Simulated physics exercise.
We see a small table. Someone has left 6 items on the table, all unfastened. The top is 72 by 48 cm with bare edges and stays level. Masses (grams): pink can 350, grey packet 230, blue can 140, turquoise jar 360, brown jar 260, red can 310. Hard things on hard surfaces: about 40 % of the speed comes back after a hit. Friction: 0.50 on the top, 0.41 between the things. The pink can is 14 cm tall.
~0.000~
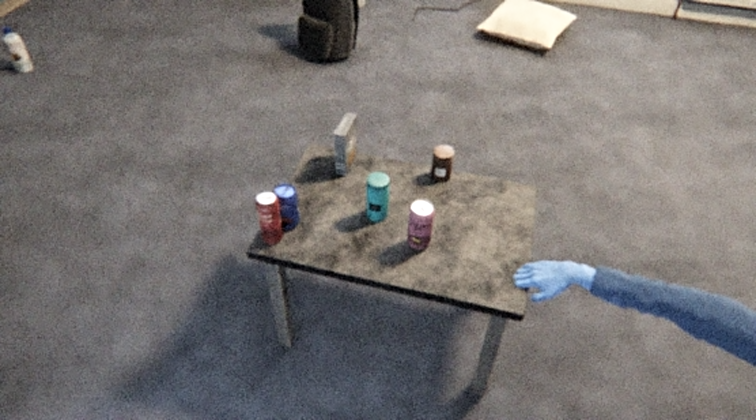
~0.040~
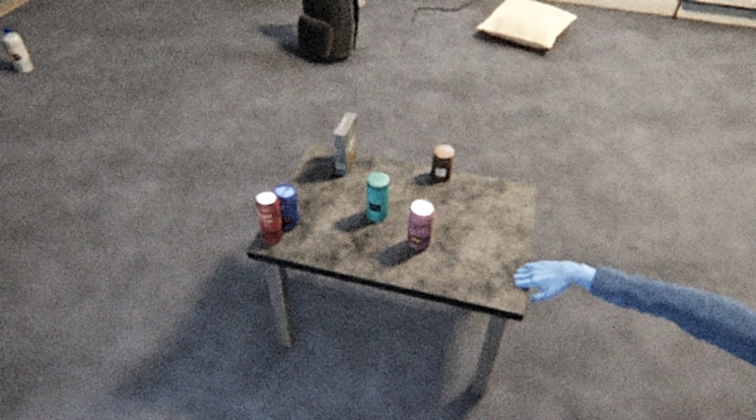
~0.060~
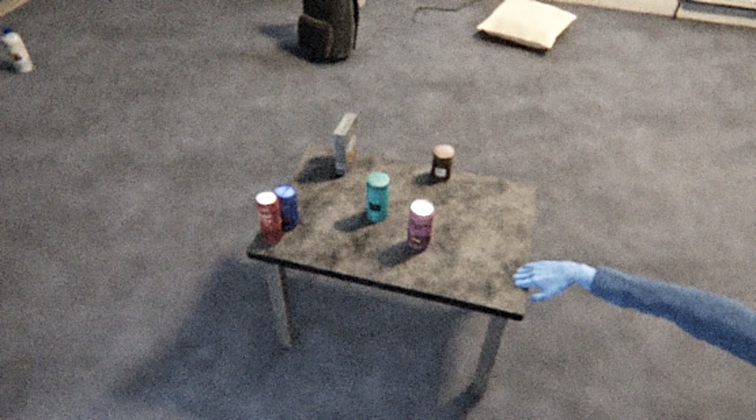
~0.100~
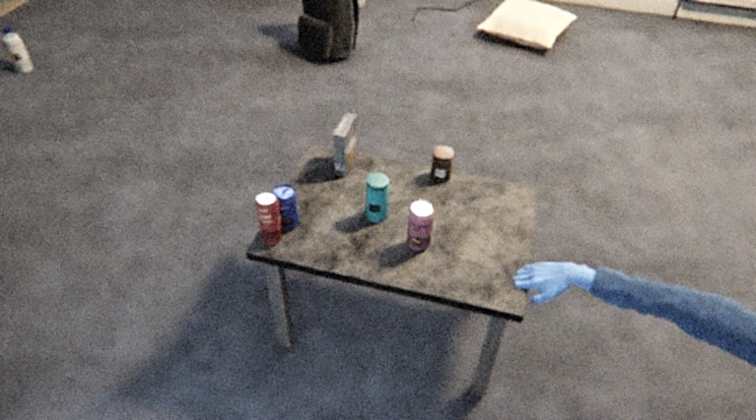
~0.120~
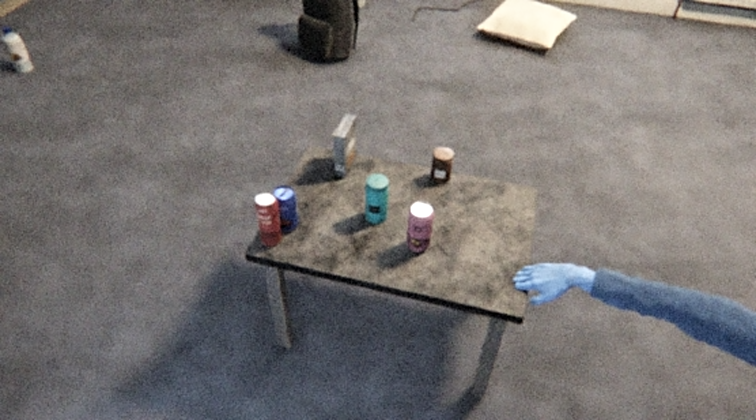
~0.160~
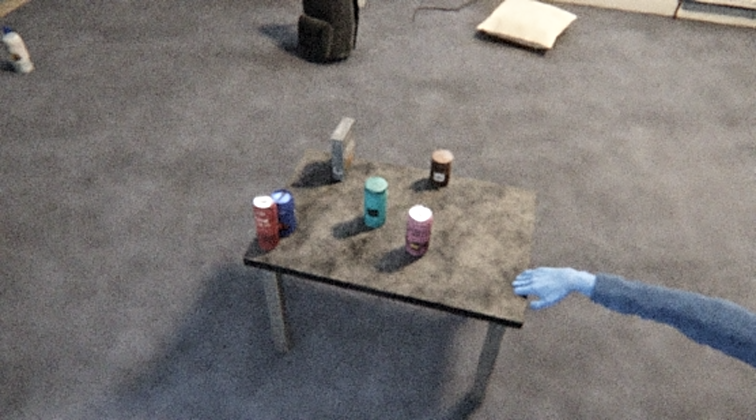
To begin with, a small table holds a grey packet, a brown jar, a turquoise jar and pink, blue and red cans, while a blue-gloved hand rests at its right edge. Everything looks still, then the table shifts very slightly toward the viewer, its items moving with it.
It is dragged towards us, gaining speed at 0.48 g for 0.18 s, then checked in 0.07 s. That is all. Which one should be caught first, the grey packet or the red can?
Of the two named, the latter: The red can.
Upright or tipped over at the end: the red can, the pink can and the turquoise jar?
The red can tips over; the pink can falls over; the turquoise jar topples.
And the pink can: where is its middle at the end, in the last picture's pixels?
At about (399, 301).
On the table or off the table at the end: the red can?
The red can finishes off the table.
By 0.36 s, table along by 11 cm; red can tilted 19° near (248, 255); grey packet 4 cm from its spot near (331, 174); pink can tilted 23°.
By 0.56 s, table along by 11 cm; red can now off the table; grey packet 4 cm from its spot near (330, 176); pink can on its side.
By 0.66 s, table along by 11 cm; grey packet 4 cm from its spot near (330, 176); turquoise jar on its side; pink can on its side.
By 0.86 s, grey packet resting near (330, 176).
When it is over (1.9 s), off the table, red can; lying over on the table, pink can, blue can and turquoise jar; the other 2 within 5 cm of the start. End places, in pixels of the last picture, grey packet near (330, 176), red can near (253, 411). Grey packet was never lost; red can went at 0.42 s.
